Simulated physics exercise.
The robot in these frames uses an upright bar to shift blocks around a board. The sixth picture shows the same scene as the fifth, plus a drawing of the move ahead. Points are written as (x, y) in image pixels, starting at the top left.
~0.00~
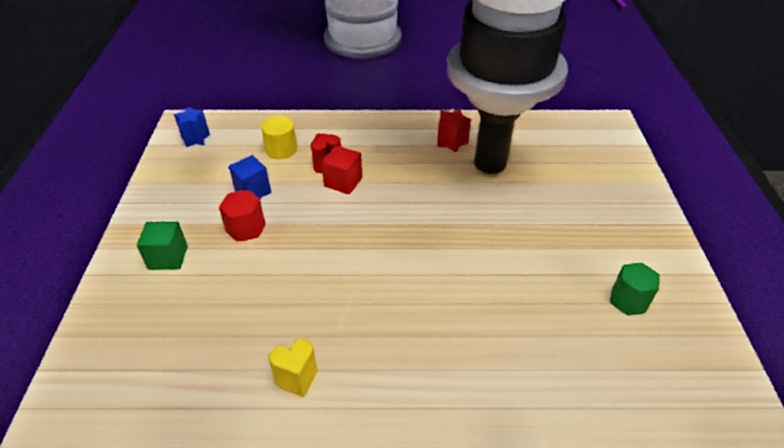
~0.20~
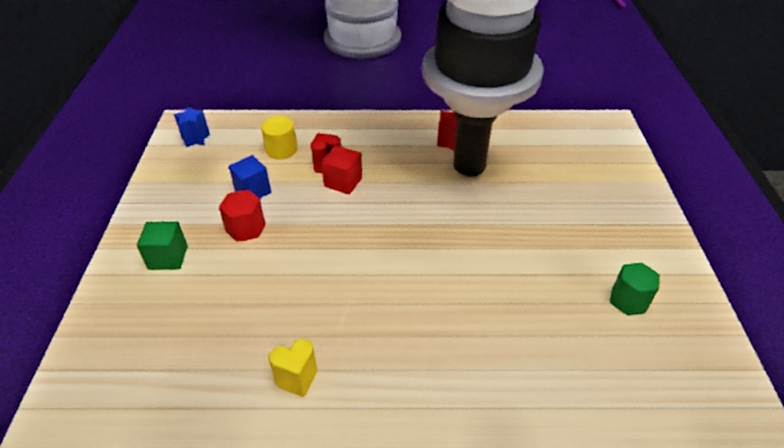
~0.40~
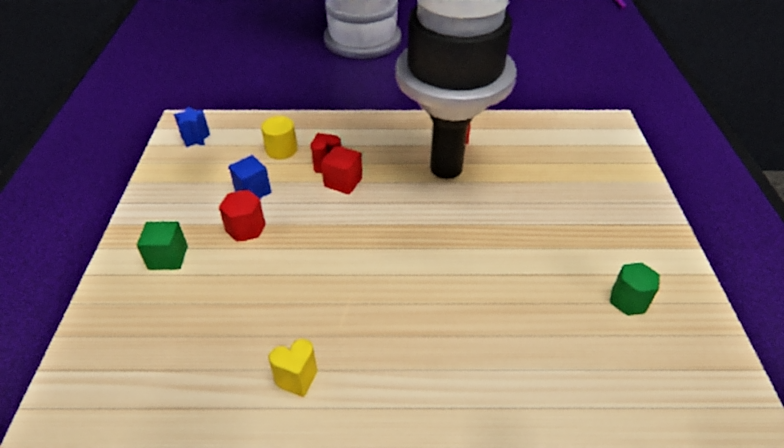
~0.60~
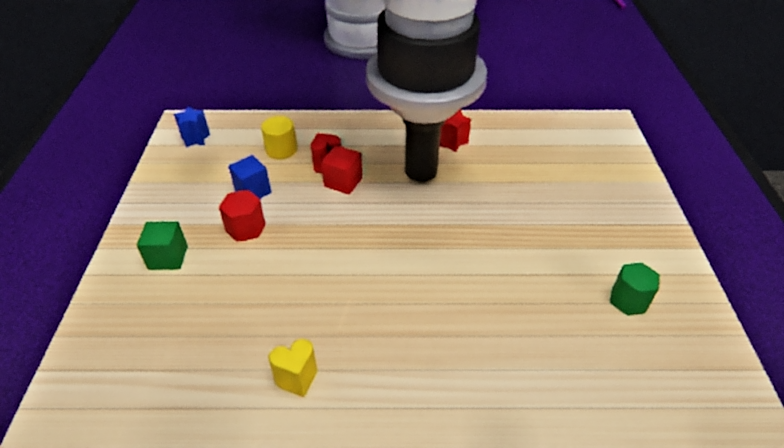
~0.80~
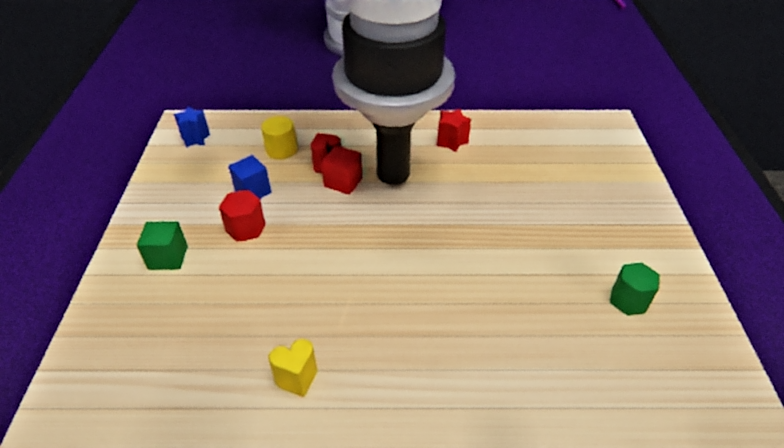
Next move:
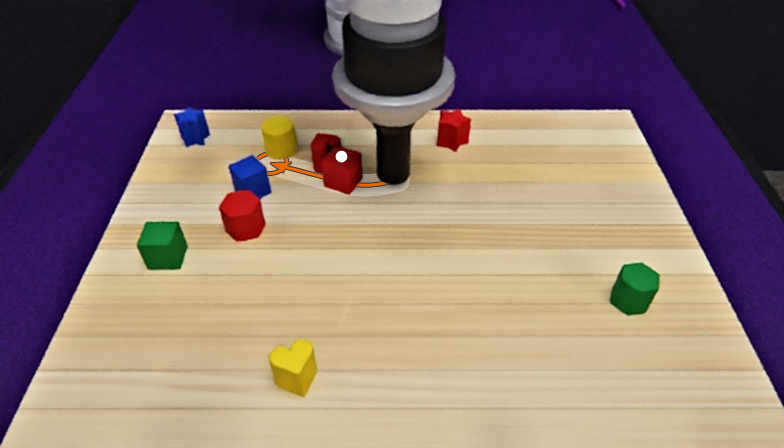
A black upright bar moves left past a red star toward other colored blocks.
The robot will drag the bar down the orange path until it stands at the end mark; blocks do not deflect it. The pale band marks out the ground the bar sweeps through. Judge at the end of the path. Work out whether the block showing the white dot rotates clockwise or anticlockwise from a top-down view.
Viewed from the top, it goes anticlockwise.
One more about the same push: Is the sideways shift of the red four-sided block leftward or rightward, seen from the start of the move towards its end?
Its sideways move is to the left.
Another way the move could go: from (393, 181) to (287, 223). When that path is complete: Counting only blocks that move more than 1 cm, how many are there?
By the end of the path, one block has moved more than about a centimetre.
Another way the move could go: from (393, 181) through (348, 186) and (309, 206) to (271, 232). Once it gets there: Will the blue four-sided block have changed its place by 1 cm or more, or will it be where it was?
Well, the blue four-sided block holds its place.
The drawn path runs from (393, 181) by way of (350, 184) and (309, 173) to (271, 163); the dot is on the red four-sided block.
What follows on the original path. One third of the way, bar at (348, 176); red heart block at (316, 137), turned 45° clockwise; red four-sided block at (315, 155).
Two thirds of the way, bar at (308, 166); red heart block at (310, 131), turned 45° clockwise; red four-sided block at (272, 150), turned 40° anticlockwise.
At the end, bar at (270, 156); blue star block not moved; blue four-sided block at (228, 171), turned 40° anticlockwise; yellow round block at (270, 119); red heart block at (309, 130), turned 55° clockwise; red four-sided block at (232, 149), turned 80° anticlockwise.
